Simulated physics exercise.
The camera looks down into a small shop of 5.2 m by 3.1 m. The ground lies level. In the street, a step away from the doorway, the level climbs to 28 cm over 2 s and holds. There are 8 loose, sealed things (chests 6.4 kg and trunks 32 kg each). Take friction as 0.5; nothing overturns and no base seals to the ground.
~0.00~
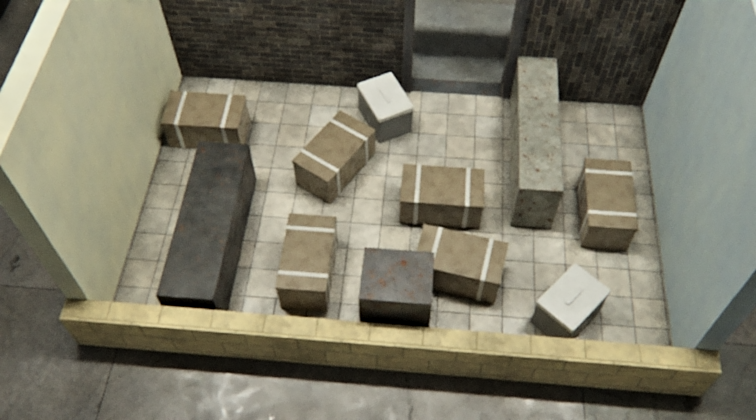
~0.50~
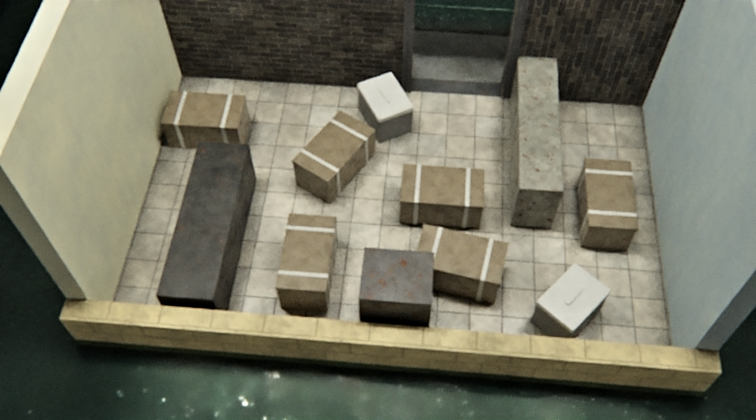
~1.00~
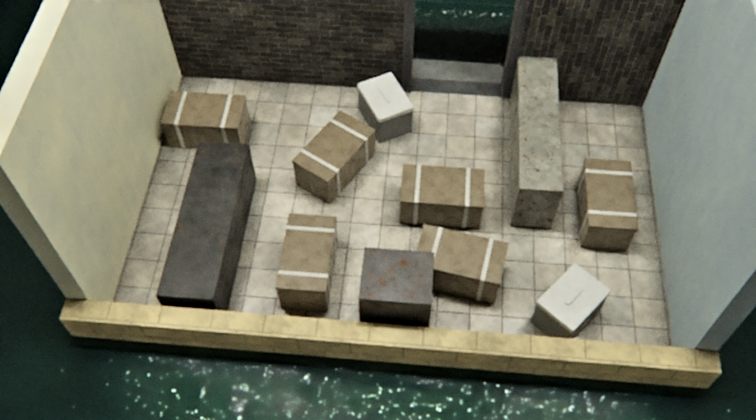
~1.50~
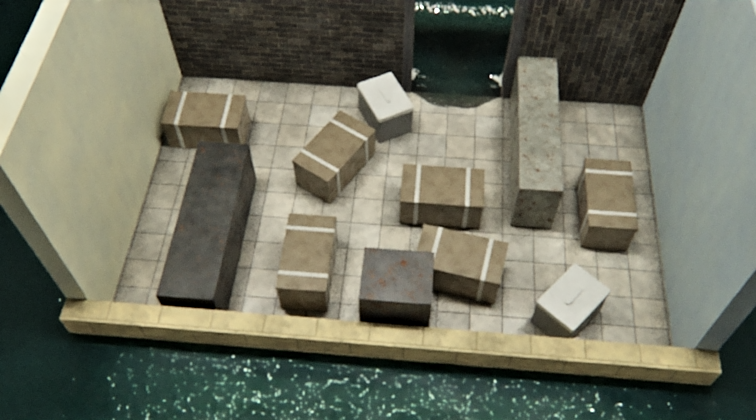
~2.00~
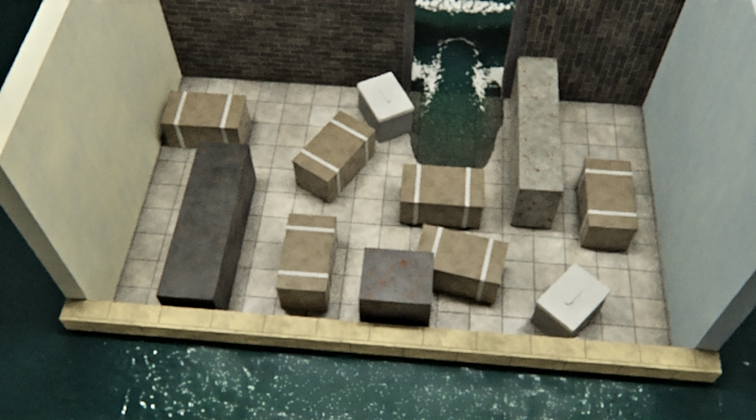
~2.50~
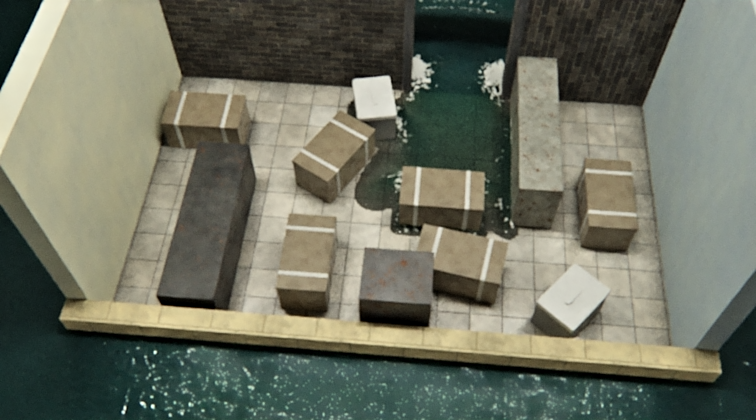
Dark green water covers the street around a small tiled shop, then pours through the back doorway and spreads between a stone block and strapped brown boxes, as a white box near the doorway shifts slightly left.
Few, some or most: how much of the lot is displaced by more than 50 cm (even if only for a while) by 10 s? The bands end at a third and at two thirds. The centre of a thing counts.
Share: Two thirds or more.
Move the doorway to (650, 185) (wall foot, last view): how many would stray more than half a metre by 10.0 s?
In that case 5 of them.
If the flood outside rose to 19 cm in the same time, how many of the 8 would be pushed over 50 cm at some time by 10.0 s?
In that case 5 of them.
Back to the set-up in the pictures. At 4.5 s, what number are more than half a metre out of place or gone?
3 of them.
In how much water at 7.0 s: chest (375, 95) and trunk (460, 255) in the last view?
About 6 and 13 cm.
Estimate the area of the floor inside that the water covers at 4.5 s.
About 9.0 m2.
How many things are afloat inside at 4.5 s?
1 of them.
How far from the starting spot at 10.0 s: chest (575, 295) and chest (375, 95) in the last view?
In that order: 60 cm, 120 cm.
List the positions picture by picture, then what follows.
The first frame shows a chest at (385, 95), on the bottom; a trunk at (443, 185), on the bottom; water covers 0.0 m2; 0 of 8 have shifted.
The second frame shows a chest at (385, 95) rests on the ground; a trunk at (443, 185) rests on the ground; water covers 0.0 m2; 0 of 8 have shifted.
The third frame shows a chest at (385, 95) rests on the ground; a trunk at (443, 185), on the bottom; water covers 0.0 m2; 0 of 8 have shifted.
The fourth frame shows a chest at (385, 95), on the bottom; a trunk at (443, 185), on the bottom; water covers 0.1 m2; 0 of 8 have shifted.
The fifth frame shows a chest at (385, 95), on the bottom; a trunk at (443, 185), on the bottom; 1.0 m2 under water; 0 of 8 have shifted.
The sixth frame shows a chest at (374, 97), on the bottom, 12 cm from its start; a trunk at (443, 188), on the bottom, 3 cm from its start; 2.0 m2 under water; 1 of 8 have shifted.
After 3.5 s 1 of 8 are over 50 cm from their spots; 0 afloat.
After 4.5 s 3 of 8 are over 50 cm from their spots; 1 afloat.
After 7.0 s 3 of 8 are over 50 cm from their spots; 5 afloat.
After 10.0 s 6 of 8 are over 50 cm from their spots, and 6 have been at some point; 7 afloat.
